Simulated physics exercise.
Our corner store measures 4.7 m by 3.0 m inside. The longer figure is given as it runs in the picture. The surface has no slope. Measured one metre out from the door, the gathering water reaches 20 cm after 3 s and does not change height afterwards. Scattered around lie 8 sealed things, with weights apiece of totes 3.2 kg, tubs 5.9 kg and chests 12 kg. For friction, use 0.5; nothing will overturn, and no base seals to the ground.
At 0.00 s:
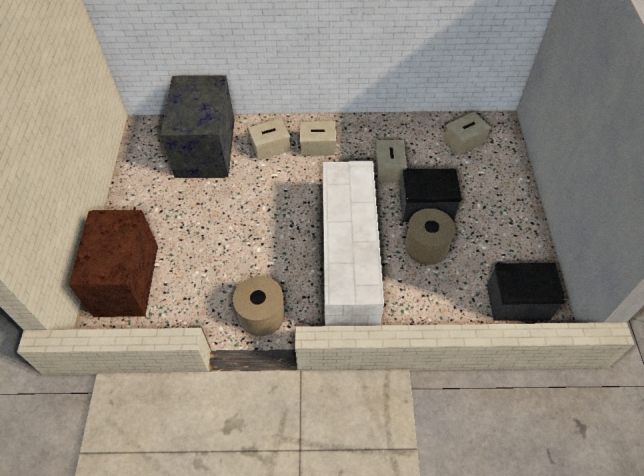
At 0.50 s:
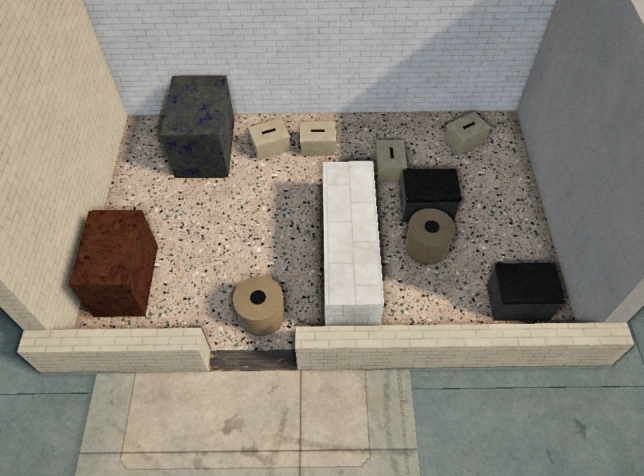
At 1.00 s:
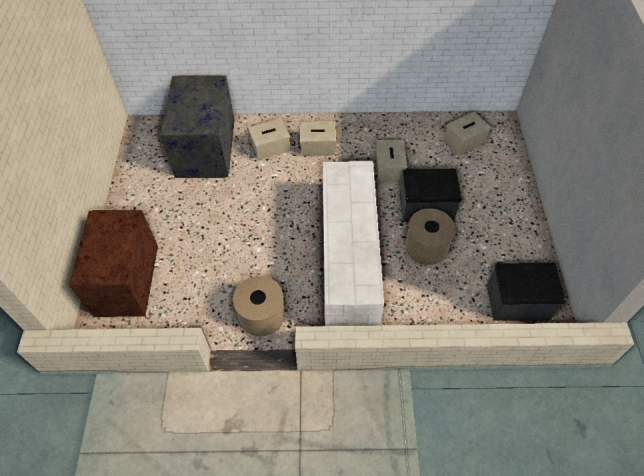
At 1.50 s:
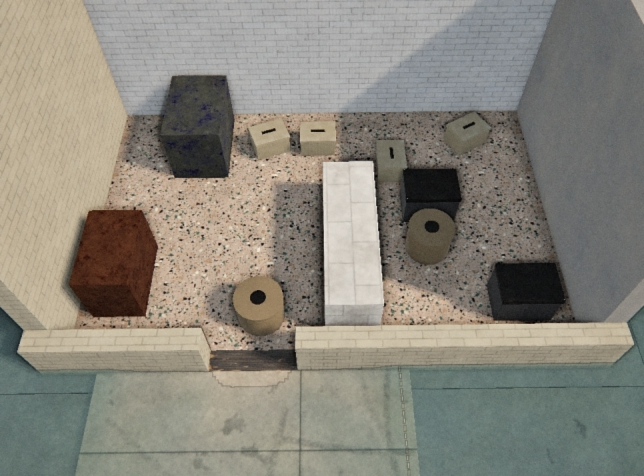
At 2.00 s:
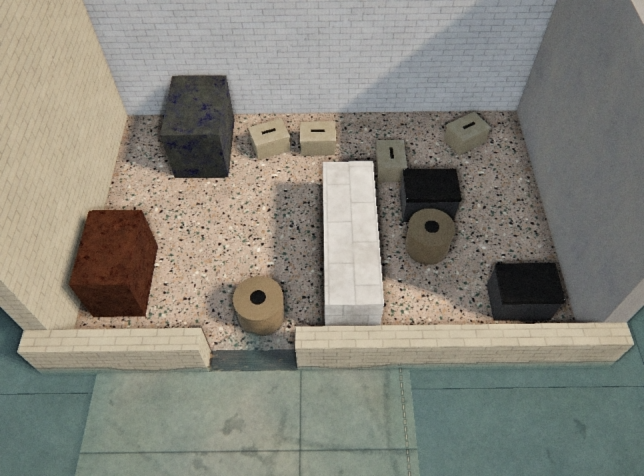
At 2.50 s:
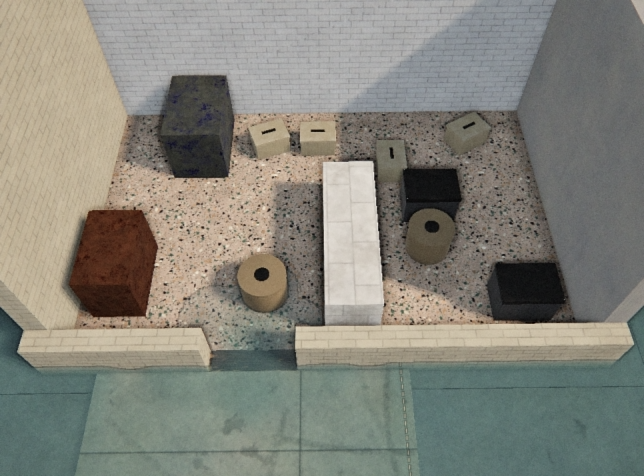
Corner store with low front walls, water spreading over the pavement to the doorway, then a round tan tub shifting slightly inside.
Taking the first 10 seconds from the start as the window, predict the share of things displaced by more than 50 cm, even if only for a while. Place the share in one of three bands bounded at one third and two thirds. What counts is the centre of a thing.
It looks set to land in the middle band, a third to two thirds.
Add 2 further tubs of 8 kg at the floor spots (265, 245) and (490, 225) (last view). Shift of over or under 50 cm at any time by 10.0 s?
In that order: Beyond the mark, within the mark.
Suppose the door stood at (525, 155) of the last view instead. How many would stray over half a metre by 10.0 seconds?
Result: 6.
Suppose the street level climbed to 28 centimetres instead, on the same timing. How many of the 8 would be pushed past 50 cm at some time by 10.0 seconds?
Count: 5.
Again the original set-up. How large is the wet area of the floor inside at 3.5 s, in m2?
About 3.0 m2.
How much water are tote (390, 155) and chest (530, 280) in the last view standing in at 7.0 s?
About 2 and 0 cm.
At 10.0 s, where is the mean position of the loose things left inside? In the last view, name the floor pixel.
Somewhere near (468, 221).
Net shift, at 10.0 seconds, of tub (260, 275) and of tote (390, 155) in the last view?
Shifts: 250 cm / 80 cm.
After 3.5 s 1 of 8 are over 50 cm from their spots; 0 afloat.
After 4.5 s 1 of 8 are over 50 cm from their spots; 1 afloat.
After 7.0 s 2 of 8 are over 50 cm from their spots; 2 afloat.
After 10.0 s 5 of 8 are over 50 cm from their spots, and 5 have been at some point; 3 afloat.
